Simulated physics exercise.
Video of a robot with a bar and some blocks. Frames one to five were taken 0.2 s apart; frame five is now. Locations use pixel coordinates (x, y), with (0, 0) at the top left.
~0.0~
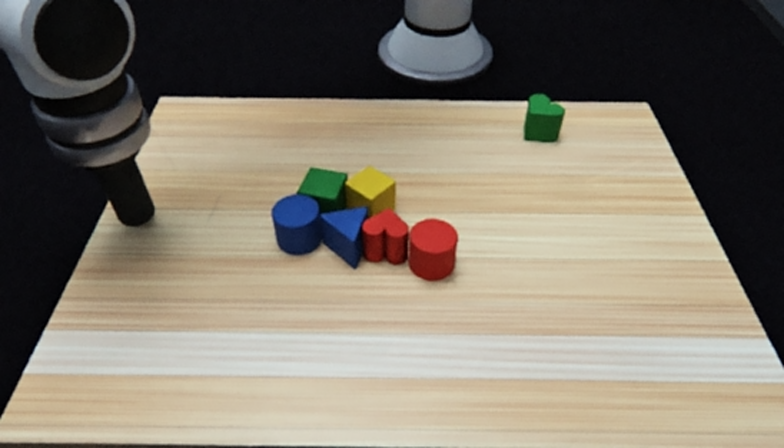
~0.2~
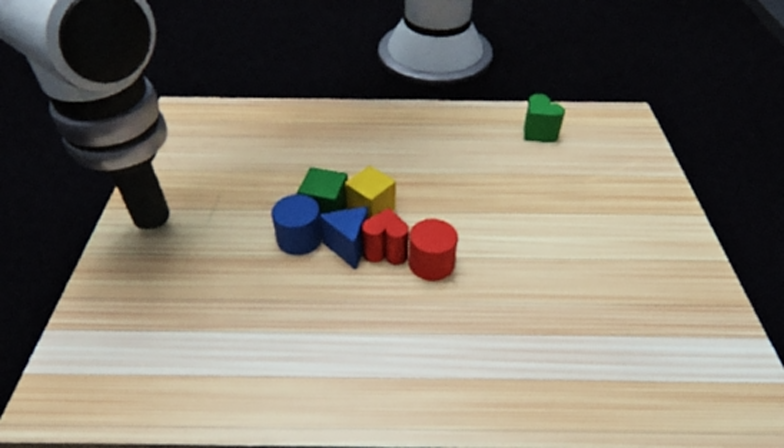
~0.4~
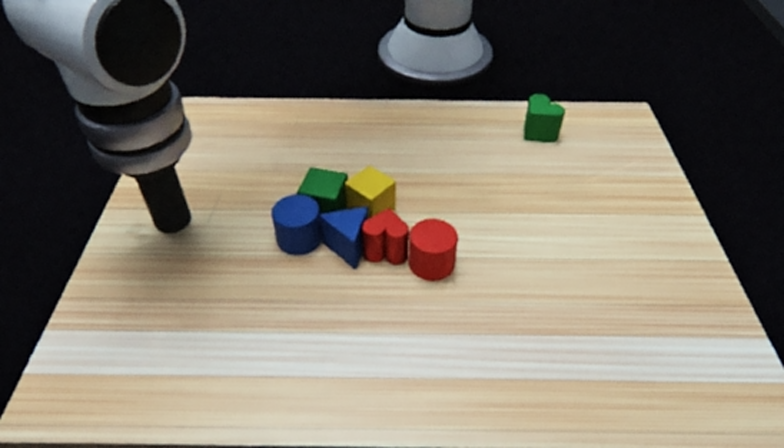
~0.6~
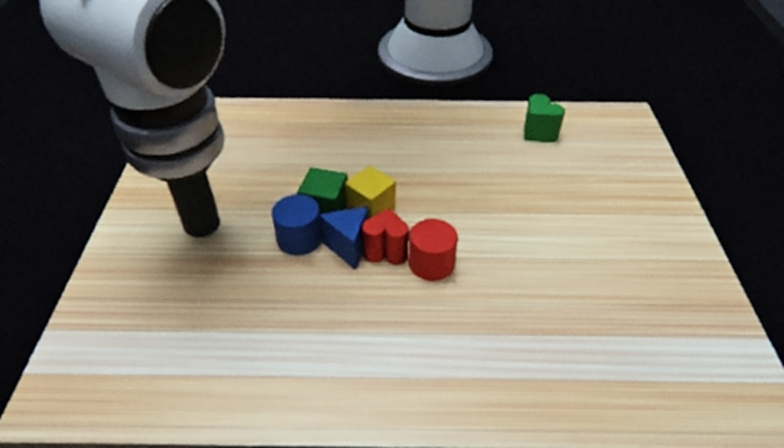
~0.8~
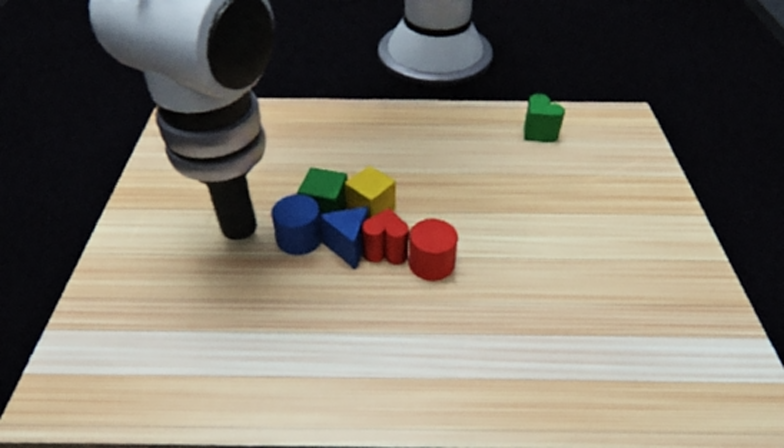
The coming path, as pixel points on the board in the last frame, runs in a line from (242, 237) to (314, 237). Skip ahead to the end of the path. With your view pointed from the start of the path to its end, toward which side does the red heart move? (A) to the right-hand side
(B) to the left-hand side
The correct letter is A.
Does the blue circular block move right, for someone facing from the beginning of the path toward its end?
No, that is not what happens.
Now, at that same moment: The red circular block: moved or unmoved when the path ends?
The push reaches it.
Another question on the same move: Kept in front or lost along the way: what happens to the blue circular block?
I'd say the blue circular block is still out in front of the bar at the end.
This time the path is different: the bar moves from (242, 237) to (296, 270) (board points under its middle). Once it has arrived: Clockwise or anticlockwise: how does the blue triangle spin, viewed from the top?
From above, the blue triangle will be seen to turn clockwise.
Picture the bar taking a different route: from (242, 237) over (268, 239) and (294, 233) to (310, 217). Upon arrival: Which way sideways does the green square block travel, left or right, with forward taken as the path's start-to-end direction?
It shifts leftward.
What follows on the original path. Halfway along, bar at (277, 228); blue circular block at (316, 208); green square block at (326, 178); blue triangle at (361, 224), turned 25° clockwise; red heart at (399, 227), turned 20° anticlockwise; red circular block at (447, 236).
At the end, bar at (313, 228); blue circular block at (352, 200); green square block at (328, 173), turned 20° anticlockwise; blue triangle at (384, 216), turned 65° clockwise; red heart at (416, 237); red circular block at (465, 243).
